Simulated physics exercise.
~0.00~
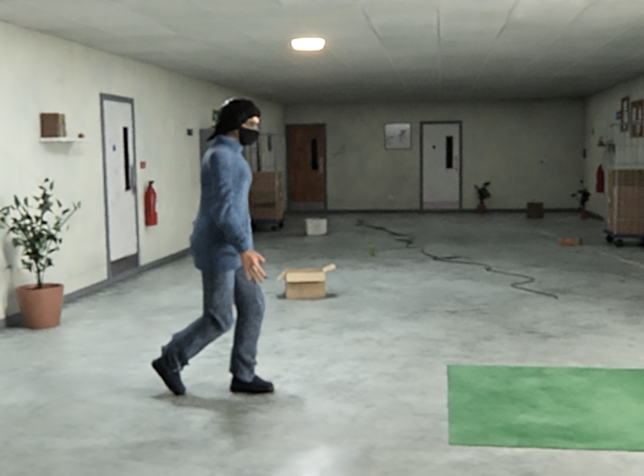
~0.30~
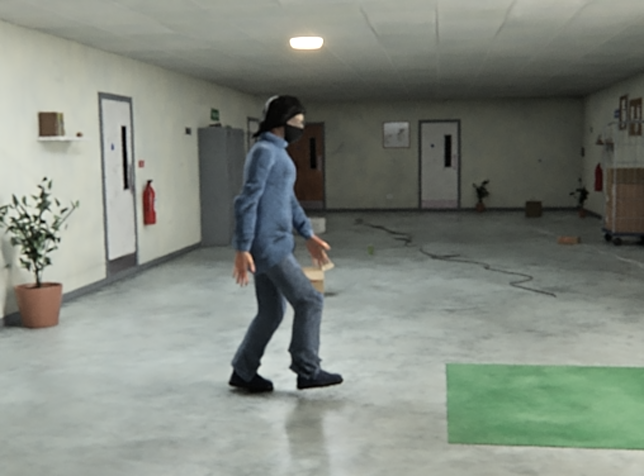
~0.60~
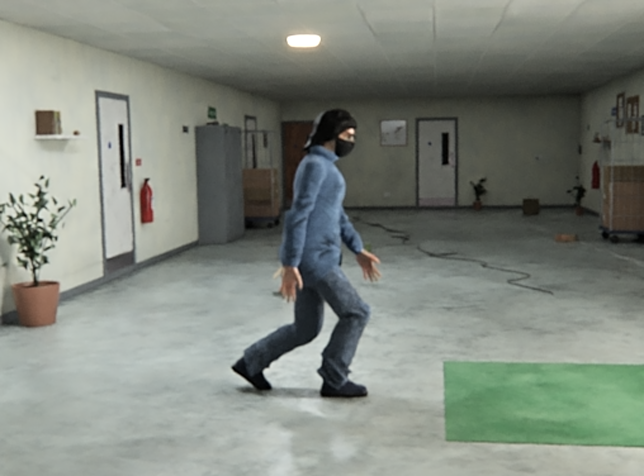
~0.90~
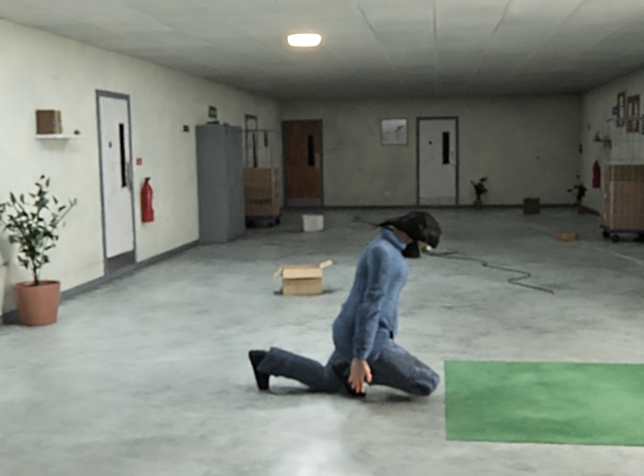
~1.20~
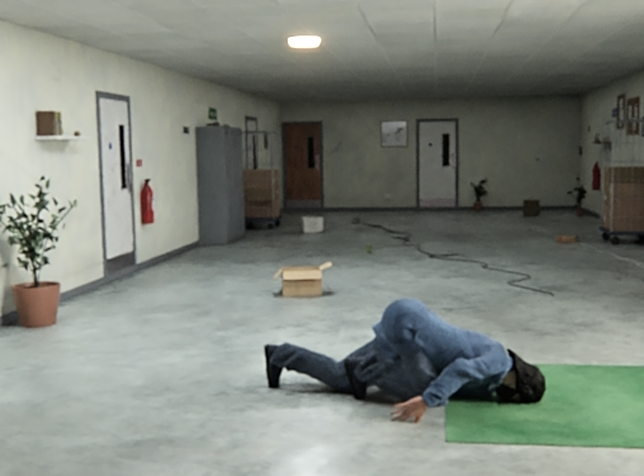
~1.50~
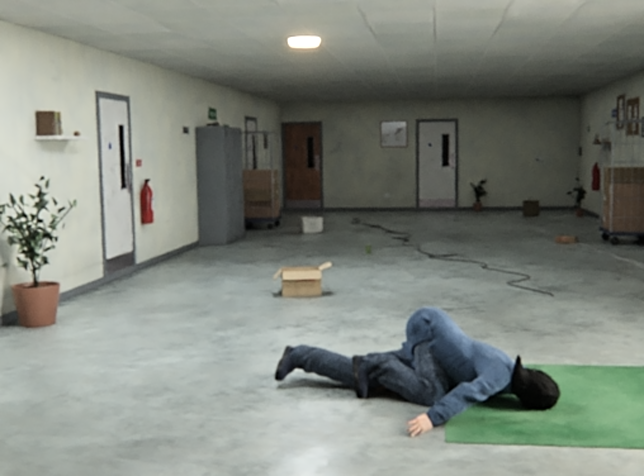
A masked person in blue walks right, drops to their knees and collapses face-down, head on the green mat.
